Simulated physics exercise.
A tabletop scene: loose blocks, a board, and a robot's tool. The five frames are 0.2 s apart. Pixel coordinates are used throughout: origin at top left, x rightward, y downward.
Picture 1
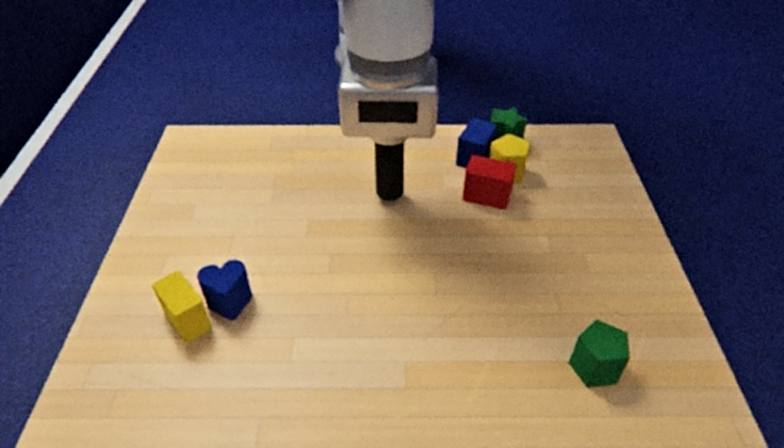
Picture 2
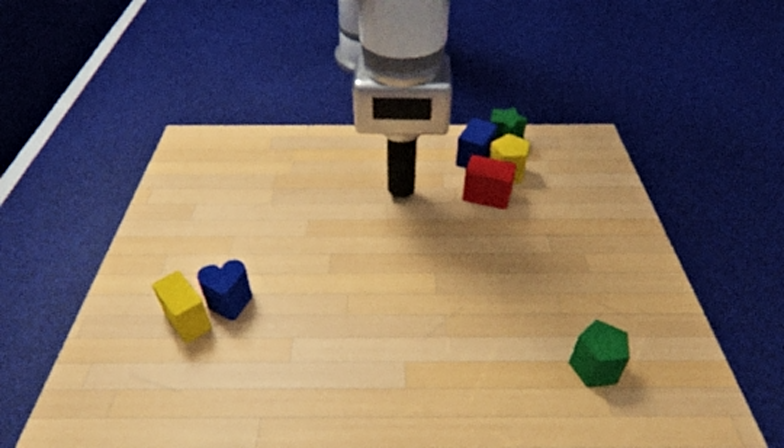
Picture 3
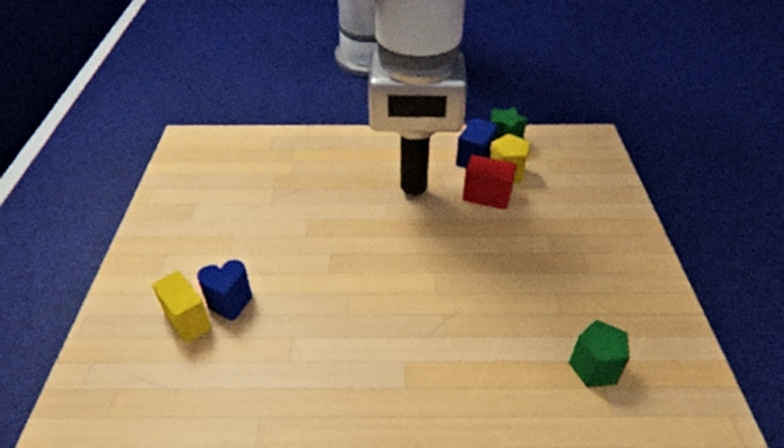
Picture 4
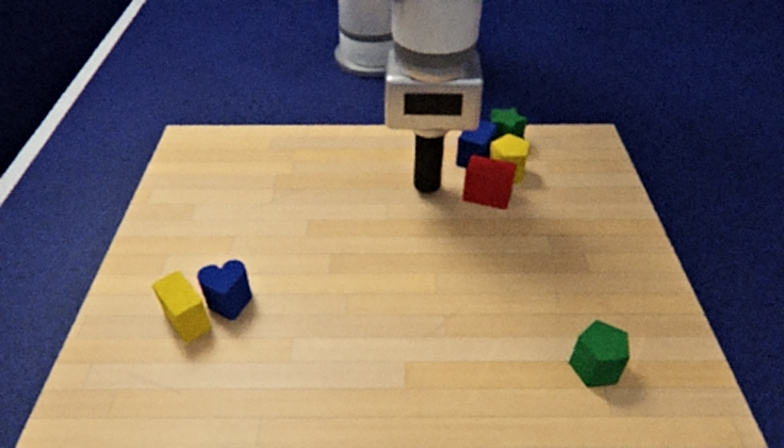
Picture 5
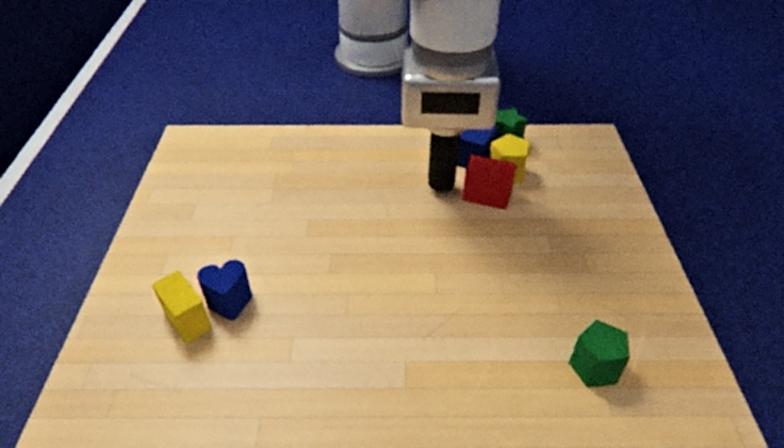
Robot arm sliding its black tool slowly right across a wooden tabletop toward a red block, while the coloured blocks stay still.
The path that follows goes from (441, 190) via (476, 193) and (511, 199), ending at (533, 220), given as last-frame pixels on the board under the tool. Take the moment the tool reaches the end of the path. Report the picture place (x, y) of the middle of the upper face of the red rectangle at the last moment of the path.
By then it is at (571, 180).
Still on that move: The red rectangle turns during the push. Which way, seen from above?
In a top view, it turns counterclockwise.
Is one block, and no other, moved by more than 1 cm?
It seems so.
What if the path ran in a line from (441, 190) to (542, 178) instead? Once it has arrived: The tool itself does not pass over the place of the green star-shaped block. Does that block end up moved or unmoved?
It's unmoved.
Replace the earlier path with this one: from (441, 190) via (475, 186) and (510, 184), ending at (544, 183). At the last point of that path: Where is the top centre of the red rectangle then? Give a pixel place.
Its top face will be centred at roughly (552, 180).
What follows on the original path. One third of the way, tool (478, 187); red rectangle (519, 170).
Two thirds of the way, tool (513, 193); red rectangle (555, 175).
At the end, tool (535, 214); red rectangle (571, 180), turned 35° anticlockwise; yellow pentagon not moved.
